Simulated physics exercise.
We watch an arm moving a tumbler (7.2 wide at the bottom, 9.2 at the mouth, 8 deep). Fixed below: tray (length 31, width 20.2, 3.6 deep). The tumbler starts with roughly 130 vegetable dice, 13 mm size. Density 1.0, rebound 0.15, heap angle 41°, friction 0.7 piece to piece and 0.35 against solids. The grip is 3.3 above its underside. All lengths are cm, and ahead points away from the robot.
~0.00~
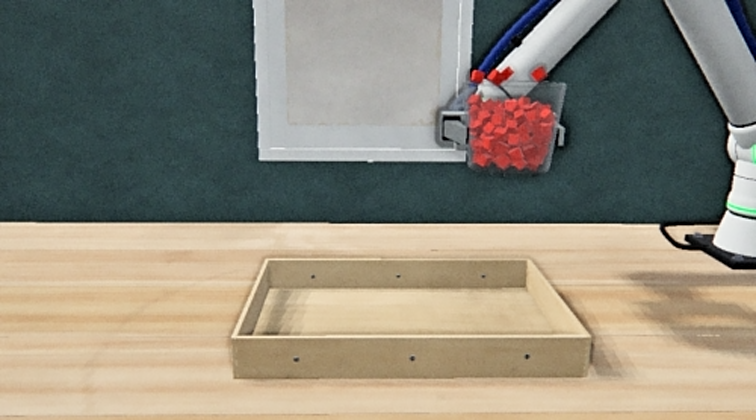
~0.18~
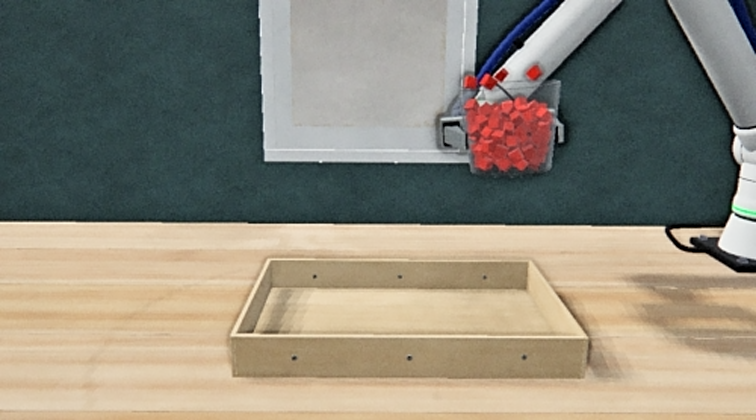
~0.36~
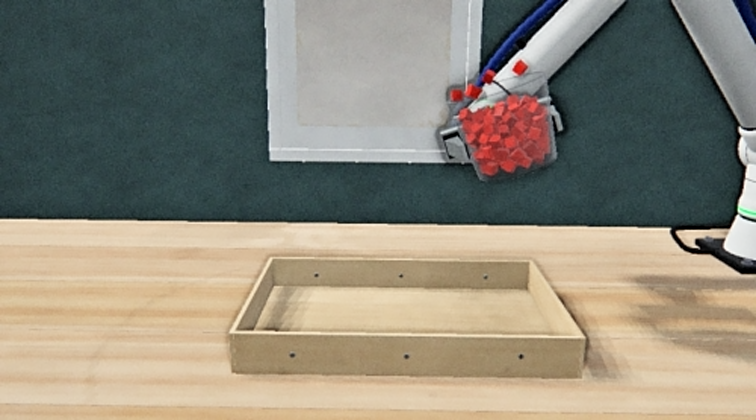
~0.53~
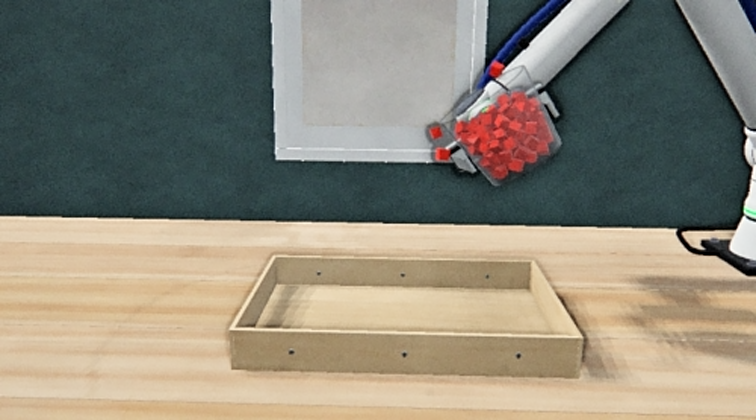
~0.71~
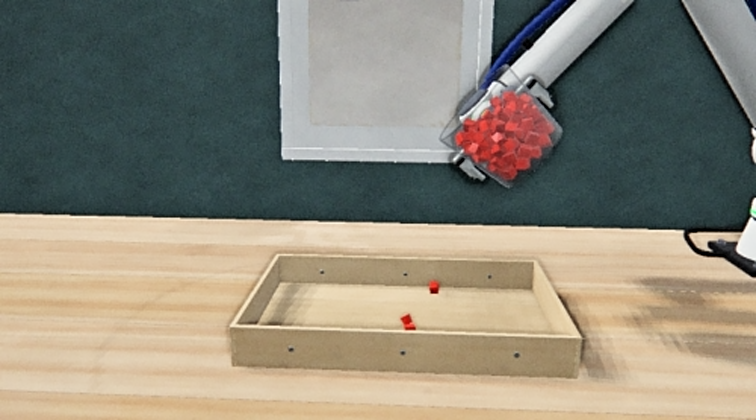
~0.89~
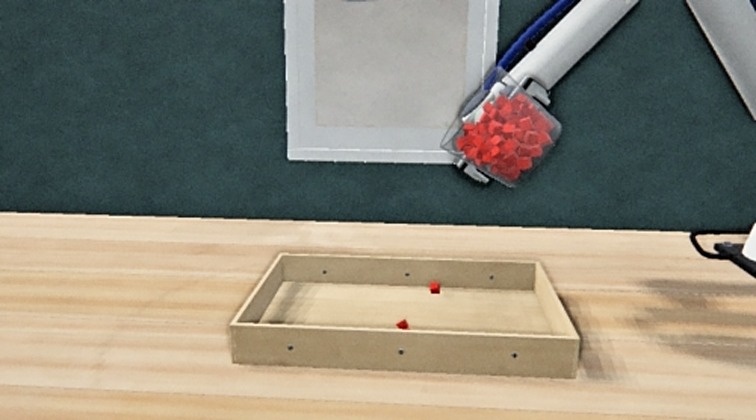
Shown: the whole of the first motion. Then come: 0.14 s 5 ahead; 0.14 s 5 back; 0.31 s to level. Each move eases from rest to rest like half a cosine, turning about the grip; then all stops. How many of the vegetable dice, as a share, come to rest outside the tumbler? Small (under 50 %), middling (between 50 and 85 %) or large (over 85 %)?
Outside the tumbler the share is small, under 50 %.
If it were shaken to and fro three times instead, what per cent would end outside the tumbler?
Then about 20 per cent.
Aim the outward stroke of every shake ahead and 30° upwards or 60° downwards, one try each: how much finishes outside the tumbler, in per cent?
Some 25 and 5 per cent.
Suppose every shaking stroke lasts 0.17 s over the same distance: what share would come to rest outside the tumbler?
In that case some 10 per cent.
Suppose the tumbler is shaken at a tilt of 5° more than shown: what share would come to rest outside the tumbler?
In that case some 25 per cent.
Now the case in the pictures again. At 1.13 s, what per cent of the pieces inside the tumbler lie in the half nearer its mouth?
About 50 per cent.
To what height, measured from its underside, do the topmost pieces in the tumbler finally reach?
Roughly 8.0 cm.
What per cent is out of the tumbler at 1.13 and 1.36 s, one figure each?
In turn: 5, 15.
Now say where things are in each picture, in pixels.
Tumbler middle at (511, 128), level; upper third of the load around (507, 114), from x 475 to 550, top at y 75; 126 in the tumbler, in the first frame.
Tumbler middle at (509, 129), tilted 5° forward; upper third of the load around (508, 116), from x 470 to 545, top at y 75, in the second frame.
Tumbler middle at (507, 129), tilted 19° forward; upper third of the load around (512, 114), from x 455 to 545, top at y 70, in the third frame.
Tumbler middle at (505, 130), tilted 36° forward; upper third of the load around (514, 119), from x 435 to 545, top at y 70; 123 in the tumbler, 3 in flight or on a rim, in the fourth frame.
Tumbler middle at (504, 131), tilted 50° forward; upper third of the load around (512, 117), from x 405 to 550, top at y 100; 123 in the tumbler, 3 in the tray, in the fifth frame.
Tumbler middle at (504, 133), tilted 55° forward; upper third of the load around (510, 119), from x 405 to 545, top at y 100; 123 in the tumbler, 3 in the tray, in the sixth frame.
After 1.13 s, tilted 55° forward, highest piece 23 above the table; 117 in the tumbler, 3 in the tray, 6 in flight or on a rim.
After 1.36 s, tilted 17° forward, highest piece 24 above the table; 110 in the tumbler, 15 in the tray, 1 in flight or on a rim.
After 1.68 s, level, highest piece 25 above the table; 110 in the tumbler, 16 in the tray.
After 2.73 s, level, highest piece 25 above the table; 110 in the tumbler, 16 in the tray.
At rest, 110 in the tumbler, 16 in the tray. That is 13 % outside the tumbler.
